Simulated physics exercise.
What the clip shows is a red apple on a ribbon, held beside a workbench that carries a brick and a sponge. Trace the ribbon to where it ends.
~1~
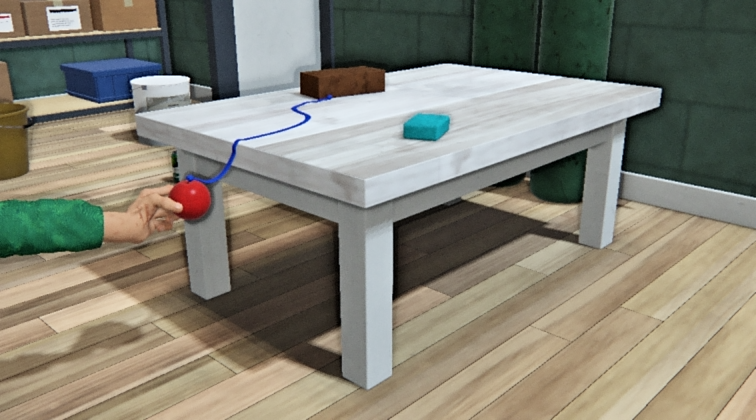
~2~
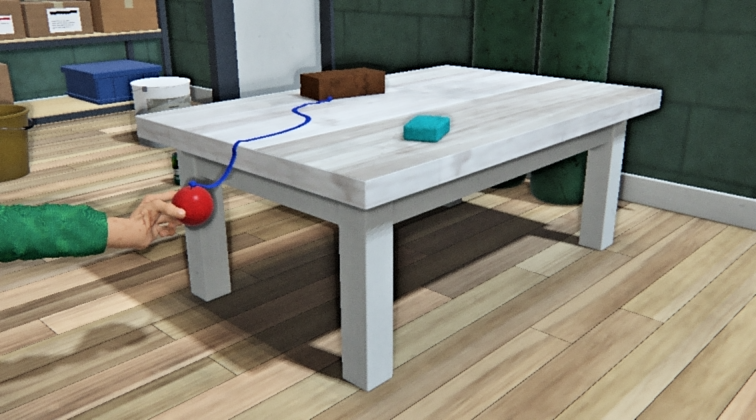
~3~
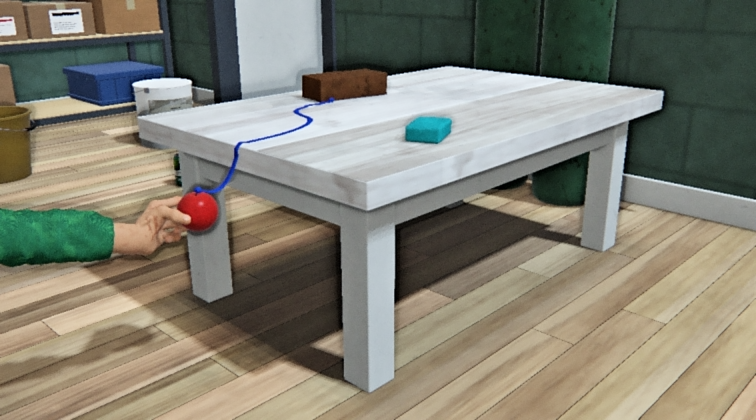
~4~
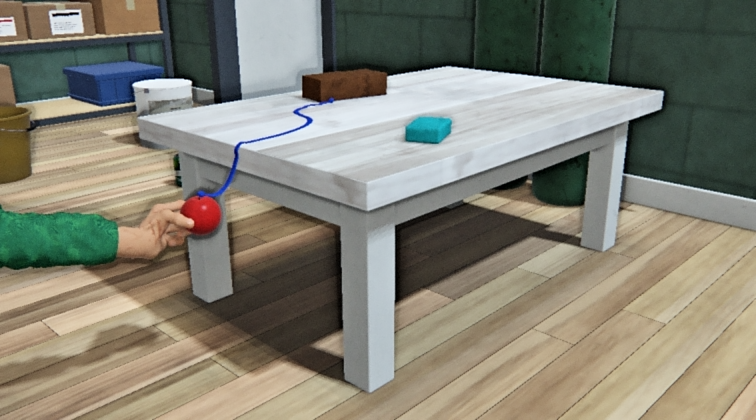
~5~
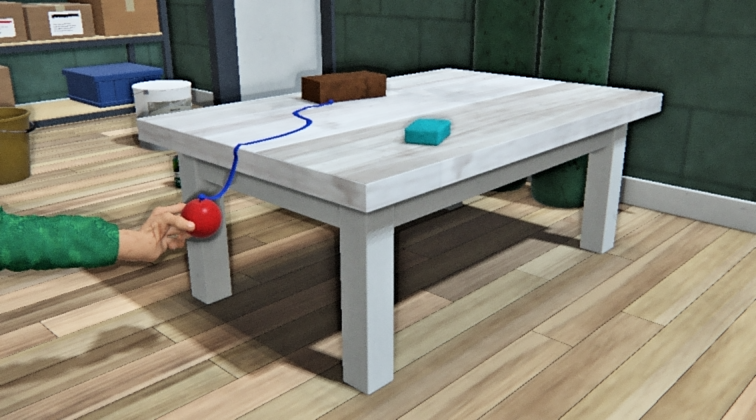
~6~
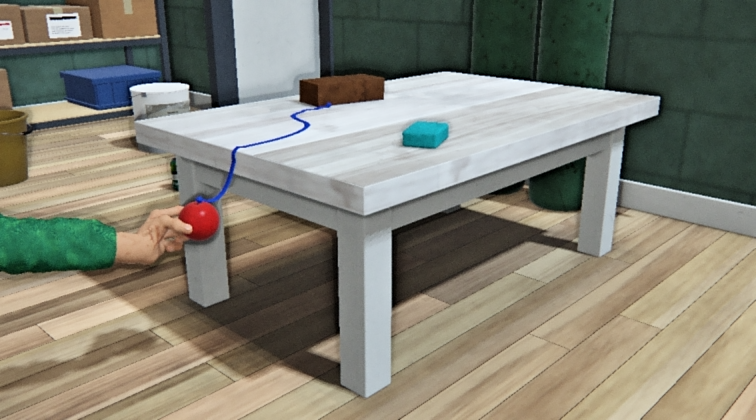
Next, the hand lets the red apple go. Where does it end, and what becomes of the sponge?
The red apple stays suspended; the sponge stays put.
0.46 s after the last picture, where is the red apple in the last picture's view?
At that time it is around pixel (264, 241).
Then, 0.46 s on from there, apple off the ground near (264, 242); brick in place; sponge in place.
Then, 1.12 s on from there, apple off the ground near (168, 275); brick in place; sponge in place.
Then, 2.02 s on from there, apple off the ground near (166, 274); brick in place; sponge in place.
In the end, apple off the ground near (253, 248); brick in place; sponge in place. The red apple ends up dangling and the sponge keeps its place.
